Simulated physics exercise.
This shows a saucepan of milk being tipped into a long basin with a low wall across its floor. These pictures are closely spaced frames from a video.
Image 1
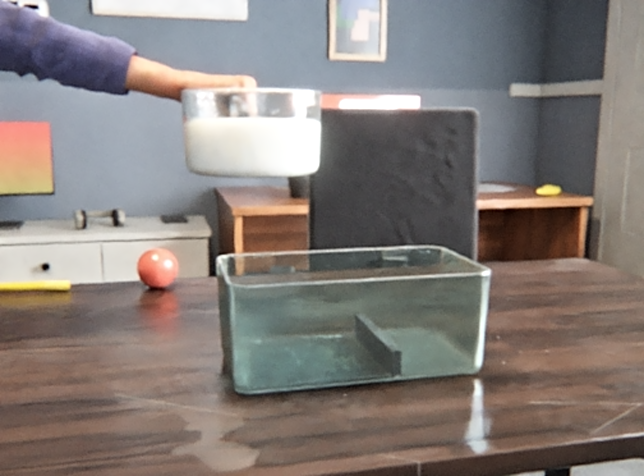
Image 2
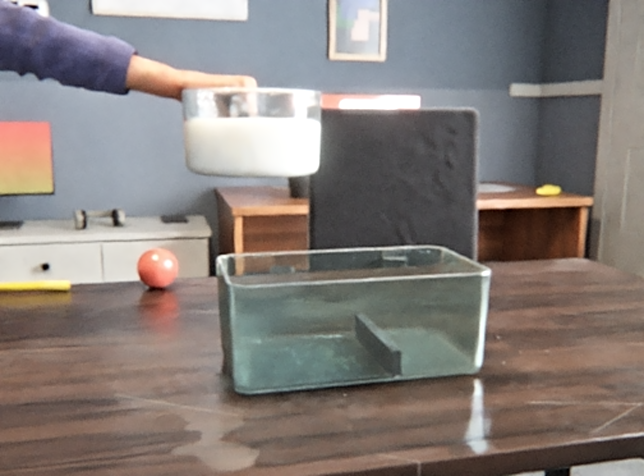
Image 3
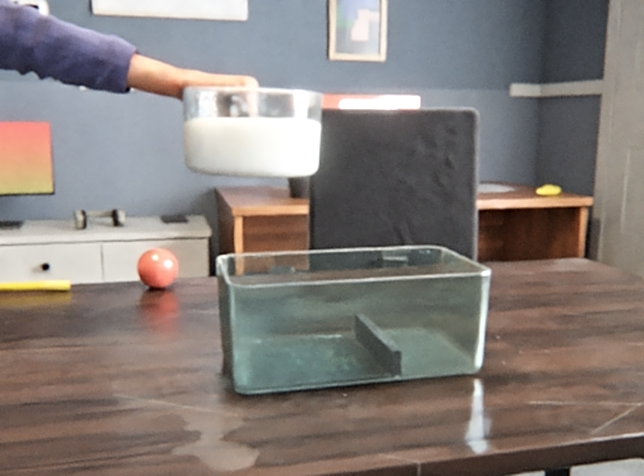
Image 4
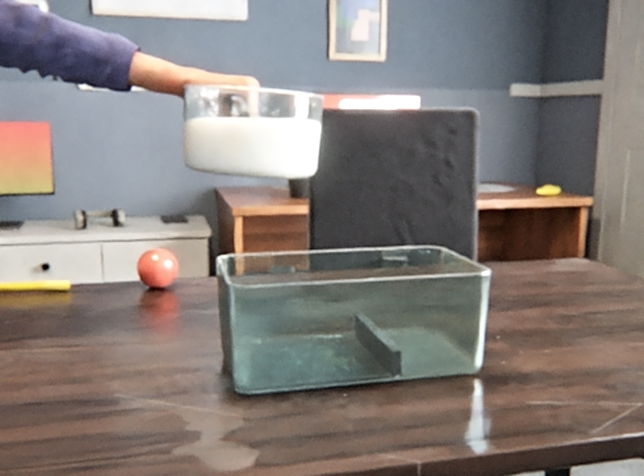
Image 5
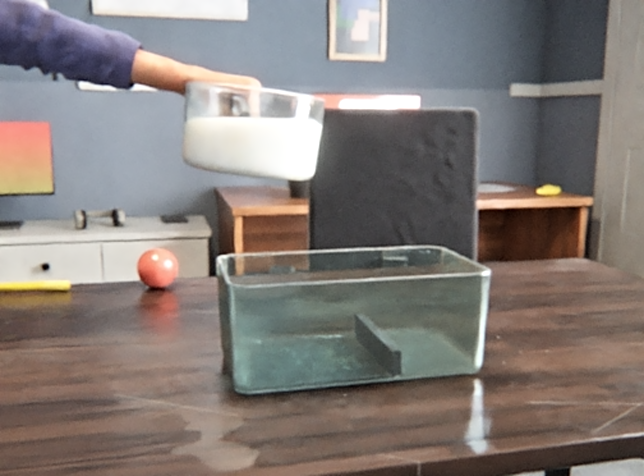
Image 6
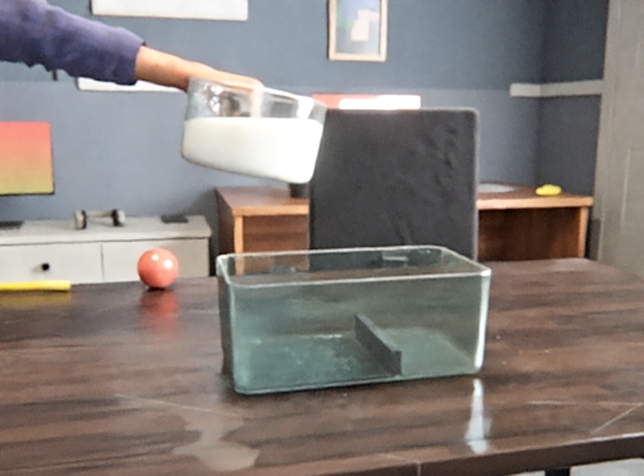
A hand held a clear container of milk above a long glass basin with a low wall across its floor, keeping it level at first, then slowly tilted it slightly down to the right.
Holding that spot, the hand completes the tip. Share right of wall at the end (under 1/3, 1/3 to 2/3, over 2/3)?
1/3 to 2/3.
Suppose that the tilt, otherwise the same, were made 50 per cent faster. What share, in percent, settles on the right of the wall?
I'd estimate about 35 percent ends up there.
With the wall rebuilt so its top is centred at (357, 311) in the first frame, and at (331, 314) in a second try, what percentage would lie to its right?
Respectively 65 and 85 per cent, approximately.
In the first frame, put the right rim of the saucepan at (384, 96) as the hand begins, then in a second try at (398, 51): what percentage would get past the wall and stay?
Roughly 60 per cent, then roughly 50 per cent.
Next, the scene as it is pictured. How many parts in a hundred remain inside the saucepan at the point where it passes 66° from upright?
My estimate is close to 70 percent remaining.
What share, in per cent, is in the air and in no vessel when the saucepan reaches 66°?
That comes to near 25 percent.
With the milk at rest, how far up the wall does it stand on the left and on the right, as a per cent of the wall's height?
60 per cent left, 80 per cent right.
A moment on, the saucepan is tipped part way and 68 per cent is still to pour, 4 is left of the wall and 2 right of it.
Next, the saucepan is tipped right over and 10 per cent is still to pour, 35 is left of the wall and 44 right of it.
Then the saucepan is tipped right over and 0 per cent is still to pour, 56 is left of the wall and 43 right of it.
Later the saucepan is tipped right over and 0 per cent is still to pour, 55 is left of the wall and 44 right of it.
At rest 55 per cent lies left of the wall, 44 right of it and 1 outside.
